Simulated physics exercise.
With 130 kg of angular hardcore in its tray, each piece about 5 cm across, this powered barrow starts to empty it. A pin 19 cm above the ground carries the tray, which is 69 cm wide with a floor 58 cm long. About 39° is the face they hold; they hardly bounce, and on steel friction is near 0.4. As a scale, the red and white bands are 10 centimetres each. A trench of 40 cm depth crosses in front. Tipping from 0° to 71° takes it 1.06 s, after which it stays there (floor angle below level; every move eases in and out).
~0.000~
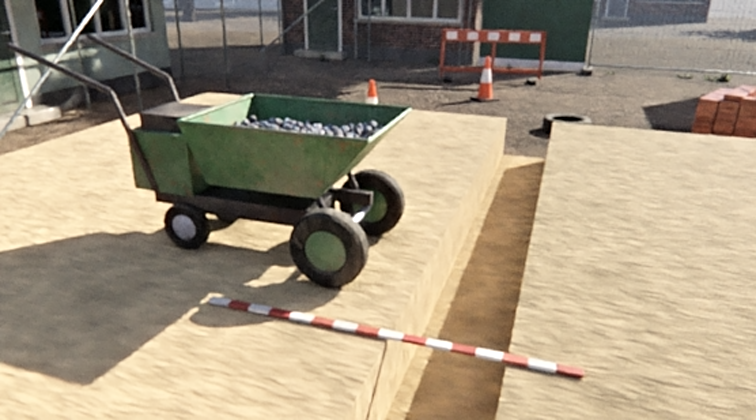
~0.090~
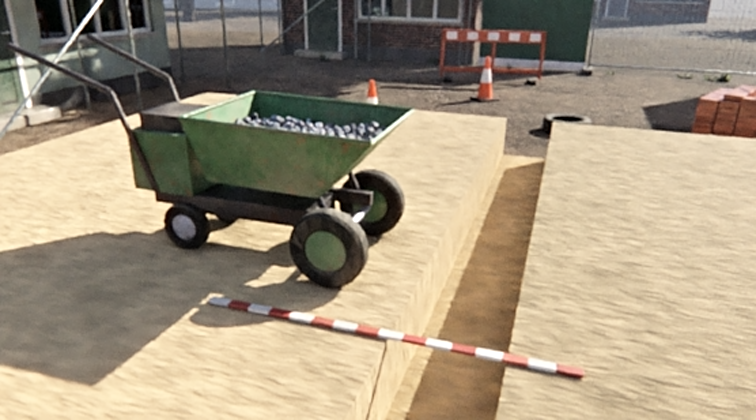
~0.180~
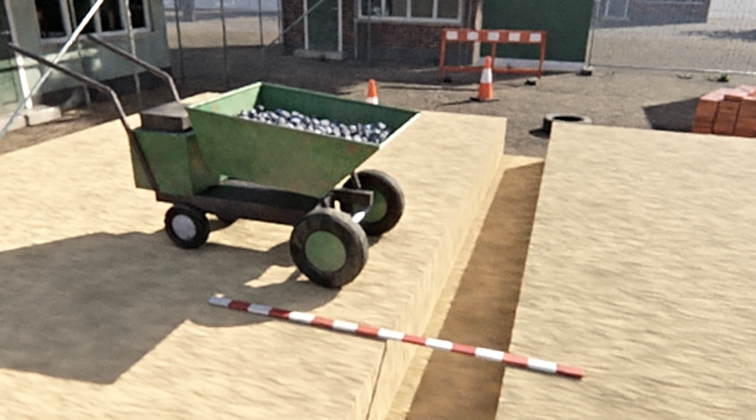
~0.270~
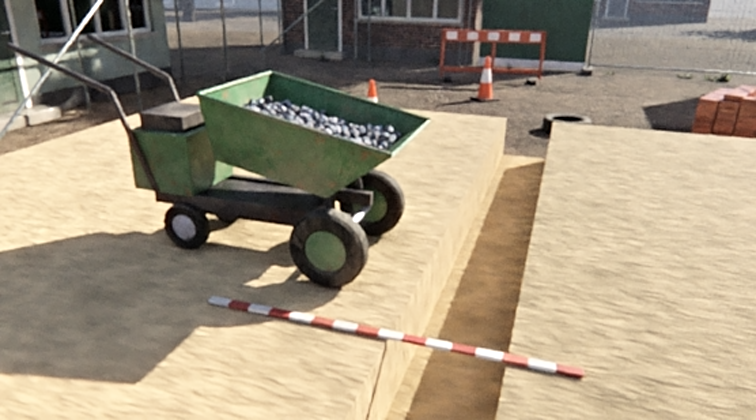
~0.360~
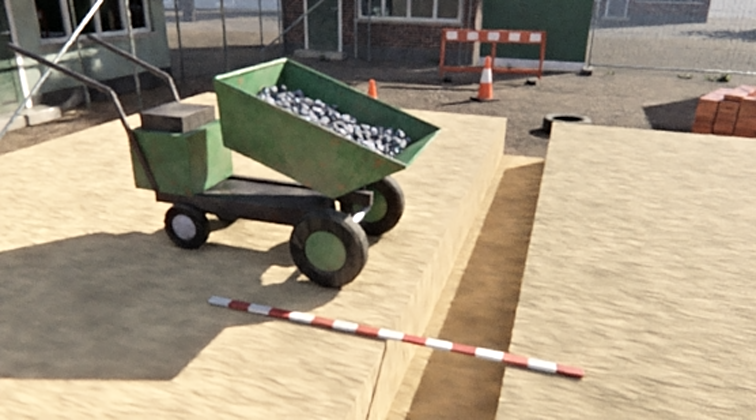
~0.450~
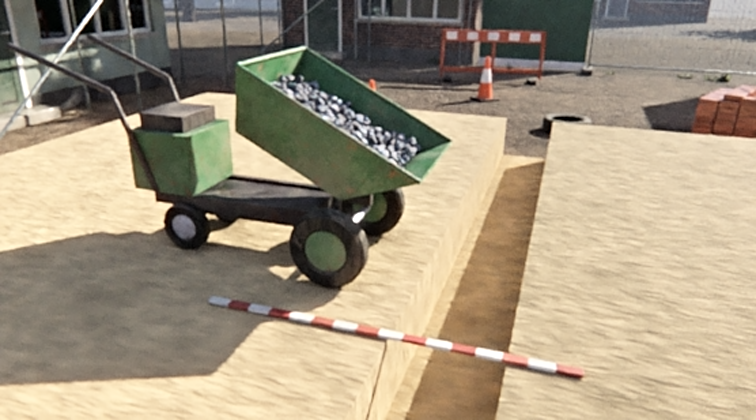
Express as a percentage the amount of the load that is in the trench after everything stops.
The amount is close to 91 per cent of the load.
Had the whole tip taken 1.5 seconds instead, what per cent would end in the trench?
In that case some 95 per cent.
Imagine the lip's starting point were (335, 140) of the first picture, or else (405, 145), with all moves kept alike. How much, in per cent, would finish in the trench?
First some 100, then 60 per cent.
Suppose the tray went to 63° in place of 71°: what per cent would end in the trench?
Near 60 per cent then.
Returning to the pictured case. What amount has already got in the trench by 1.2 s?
Some 25 per cent.
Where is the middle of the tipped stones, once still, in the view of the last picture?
In the last view, about (486, 334).
After 0.8 s the floor is at 60°; 100 % in the tray; the foremost stones are at (448, 225).
After 1.2 s the floor is at 71°; 74 % in the tray, 25 % in the trench, 1 % past the trench; the foremost stones are at (527, 290).
After 1.5 s the floor is at 71°; 32 % in the tray, 59 % in the trench, 9 % past the trench; the foremost stones are at (600, 296).
After 3.5 s the floor is at 71°; 0 % in the tray, 91 % in the trench, 9 % past the trench; the foremost stones are at (616, 296).
